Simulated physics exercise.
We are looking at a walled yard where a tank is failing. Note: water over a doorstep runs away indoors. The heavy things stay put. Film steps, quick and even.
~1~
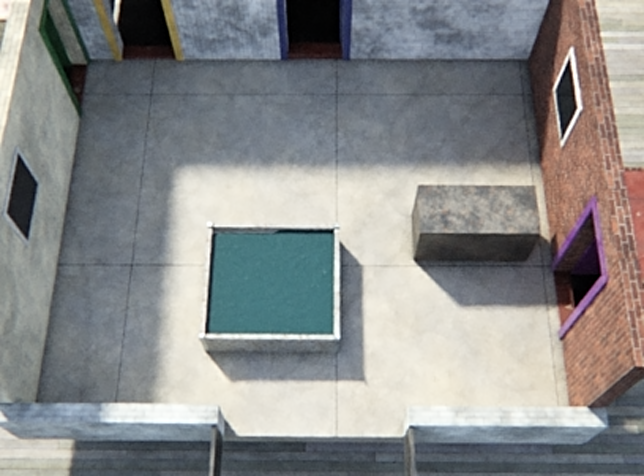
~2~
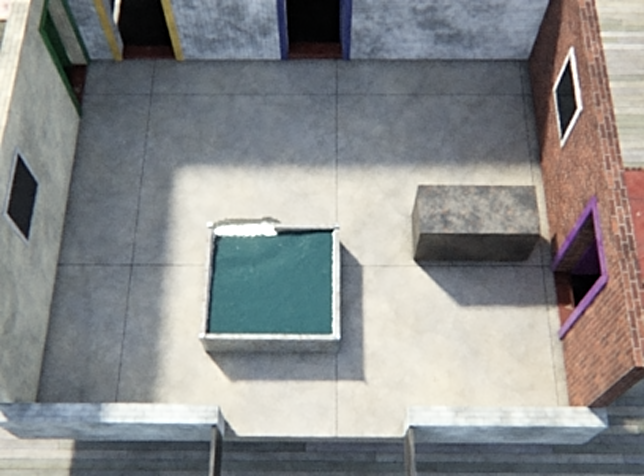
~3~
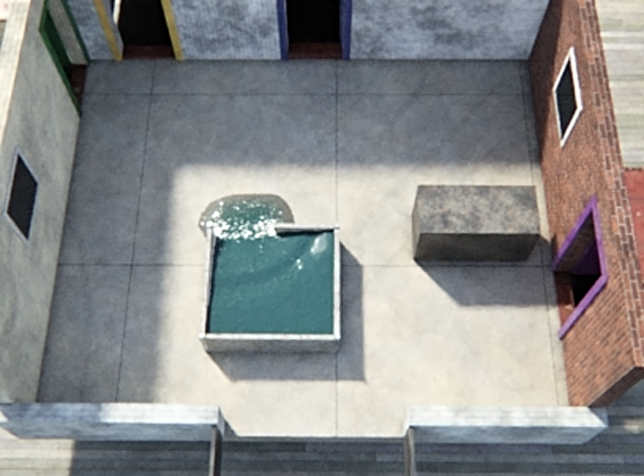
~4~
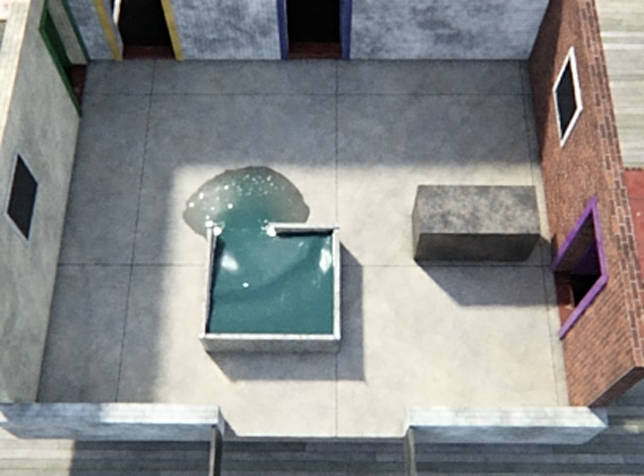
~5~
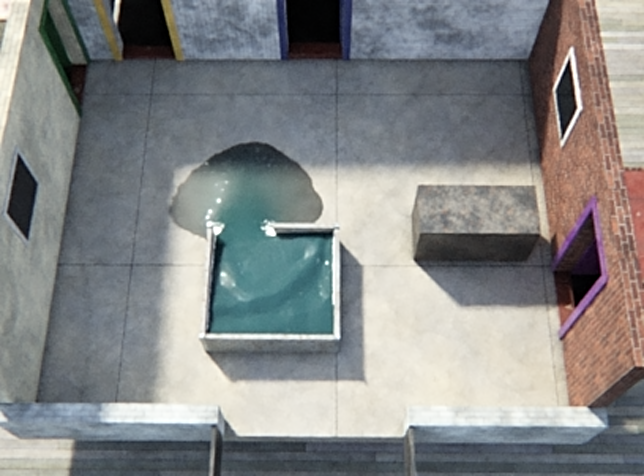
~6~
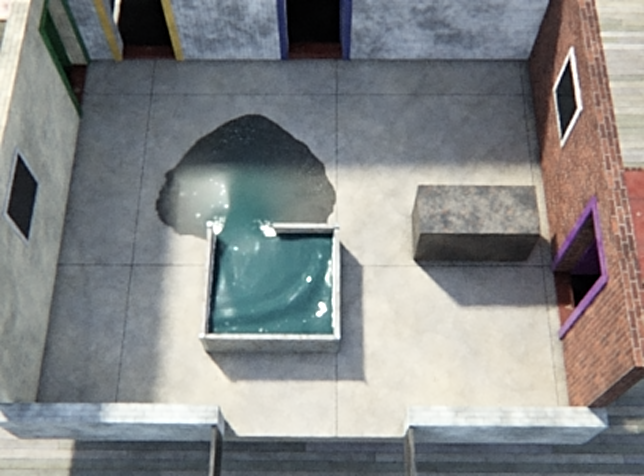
In a walled yard, water pours from an open tank's far side and spreads outward.
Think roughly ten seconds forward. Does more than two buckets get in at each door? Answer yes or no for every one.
Purple door: No, blue door: No, green door: Yes, yellow door: Yes.
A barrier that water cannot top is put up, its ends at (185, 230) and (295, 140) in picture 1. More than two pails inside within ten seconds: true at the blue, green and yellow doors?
Taking them in turn, the blue one is spared, the green one is spared and the yellow one is spared.
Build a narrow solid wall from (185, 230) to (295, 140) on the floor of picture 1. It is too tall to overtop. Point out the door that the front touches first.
It's the blue one.
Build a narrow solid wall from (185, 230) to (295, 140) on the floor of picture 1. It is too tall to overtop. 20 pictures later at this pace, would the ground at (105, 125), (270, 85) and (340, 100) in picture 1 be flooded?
Log, spots one to three: Spared; spared; swamped.
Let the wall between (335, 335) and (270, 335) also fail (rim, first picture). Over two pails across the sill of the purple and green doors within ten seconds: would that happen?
Purple door: Falls short; green door: Falls short.
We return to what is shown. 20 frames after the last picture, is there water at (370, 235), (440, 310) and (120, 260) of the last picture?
Result, in that order: Not wetted / not wetted / not wetted.
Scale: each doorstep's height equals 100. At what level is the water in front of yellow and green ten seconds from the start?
First 90 percent, then 150 percent.
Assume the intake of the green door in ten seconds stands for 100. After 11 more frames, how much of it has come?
I get 0 per cent.
A moment on, water covers 20 % of the floor; the purple door not reached, the blue door not reached, the green door not reached, the yellow door not reached.
Next, water covers 30 % of the floor; the purple door not reached, the blue door wet at the sill, nothing in, the green door wet at the sill, nothing in, the yellow door under two buckets in.
Then, water covers 35 % of the floor; the purple door not reached, the blue door under two buckets in, the green door over two buckets in, the yellow door over two buckets in.
Later, water covers 50 % of the floor; the purple door not reached, the blue door under two buckets in, the green door far over two buckets in, the yellow door over two buckets in.
In the end, water covers 70 % of the floor; the purple door wet at the sill, nothing in, the blue door under two buckets in, the green door far over two buckets in, the yellow door over two buckets in.
